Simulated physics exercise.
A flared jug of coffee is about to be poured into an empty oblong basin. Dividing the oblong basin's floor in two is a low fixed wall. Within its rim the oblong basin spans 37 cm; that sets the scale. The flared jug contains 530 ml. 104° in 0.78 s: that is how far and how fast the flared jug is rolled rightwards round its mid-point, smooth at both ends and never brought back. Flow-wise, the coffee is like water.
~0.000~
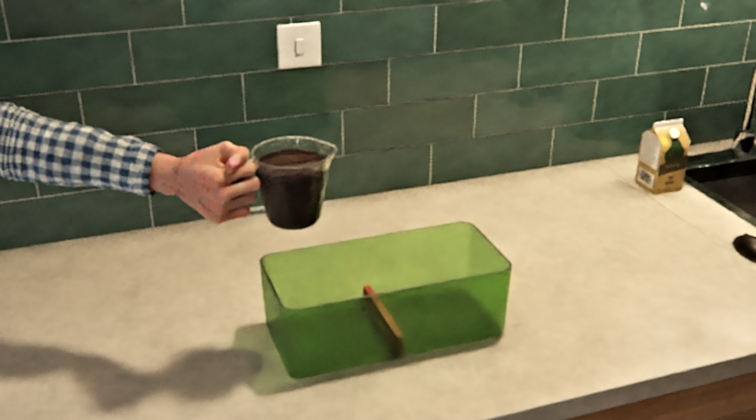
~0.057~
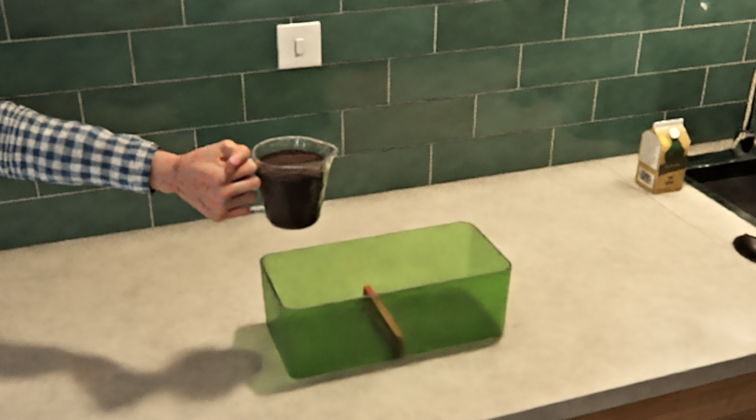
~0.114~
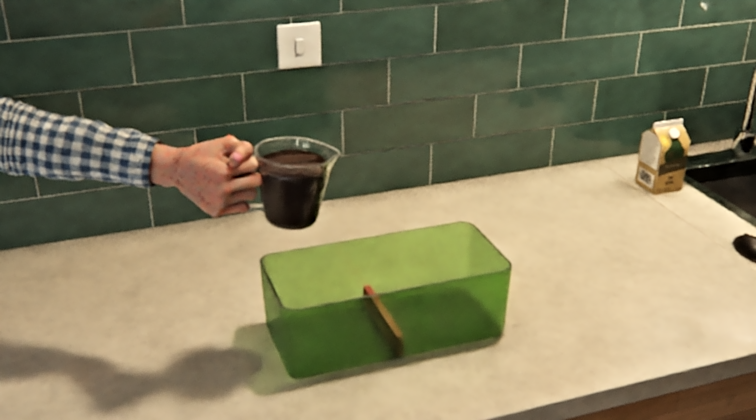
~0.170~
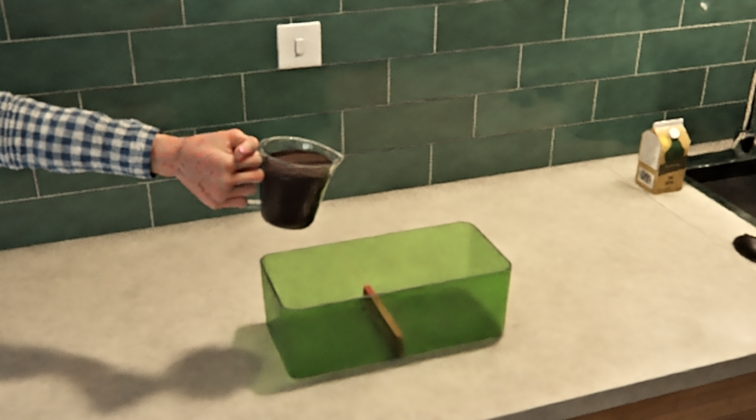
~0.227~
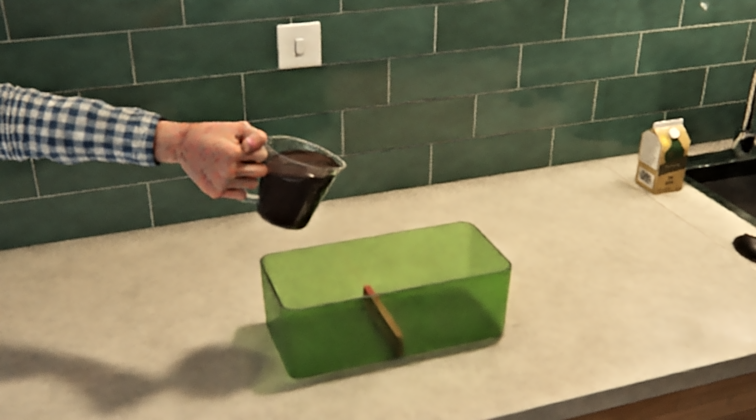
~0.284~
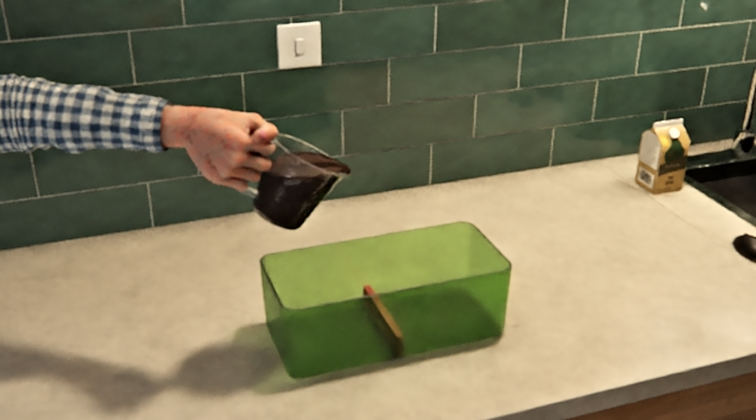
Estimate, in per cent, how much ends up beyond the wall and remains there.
Roughly 47 % ends up beyond the wall.
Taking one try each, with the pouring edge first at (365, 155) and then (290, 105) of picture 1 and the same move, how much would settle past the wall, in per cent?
Roughly 90 per cent the first time and 10 per cent the second.
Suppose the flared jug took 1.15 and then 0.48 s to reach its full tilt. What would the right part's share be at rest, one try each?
Result: 60 per cent, then 35 per cent.
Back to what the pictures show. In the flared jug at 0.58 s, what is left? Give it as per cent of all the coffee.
Roughly 48 percent.
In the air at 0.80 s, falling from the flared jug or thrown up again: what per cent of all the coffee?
I'd put it at about 12 per cent of the liquid.
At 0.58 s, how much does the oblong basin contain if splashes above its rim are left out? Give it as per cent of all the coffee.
22 %, roughly.
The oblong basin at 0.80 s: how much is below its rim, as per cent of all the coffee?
82 per cent or thereabouts.
Then, 0.58 s in, the tilt is 88° and 48 per cent is still to pour, 4 is left of the wall and 18 right of it.
Then, 0.80 s in, the tilt is 104° and 7 per cent is still to pour, 38 is left of the wall and 44 right of it.
Then, 1.03 s in, the tilt is 104° and 0 per cent is still to pour, 53 is left of the wall and 46 right of it.
Then, 1.28 s in, the tilt is 104° and 0 per cent is still to pour, 52 is left of the wall and 47 right of it.
Finally, 52 per cent lies left of the wall, 47 right of it and 1 outside.
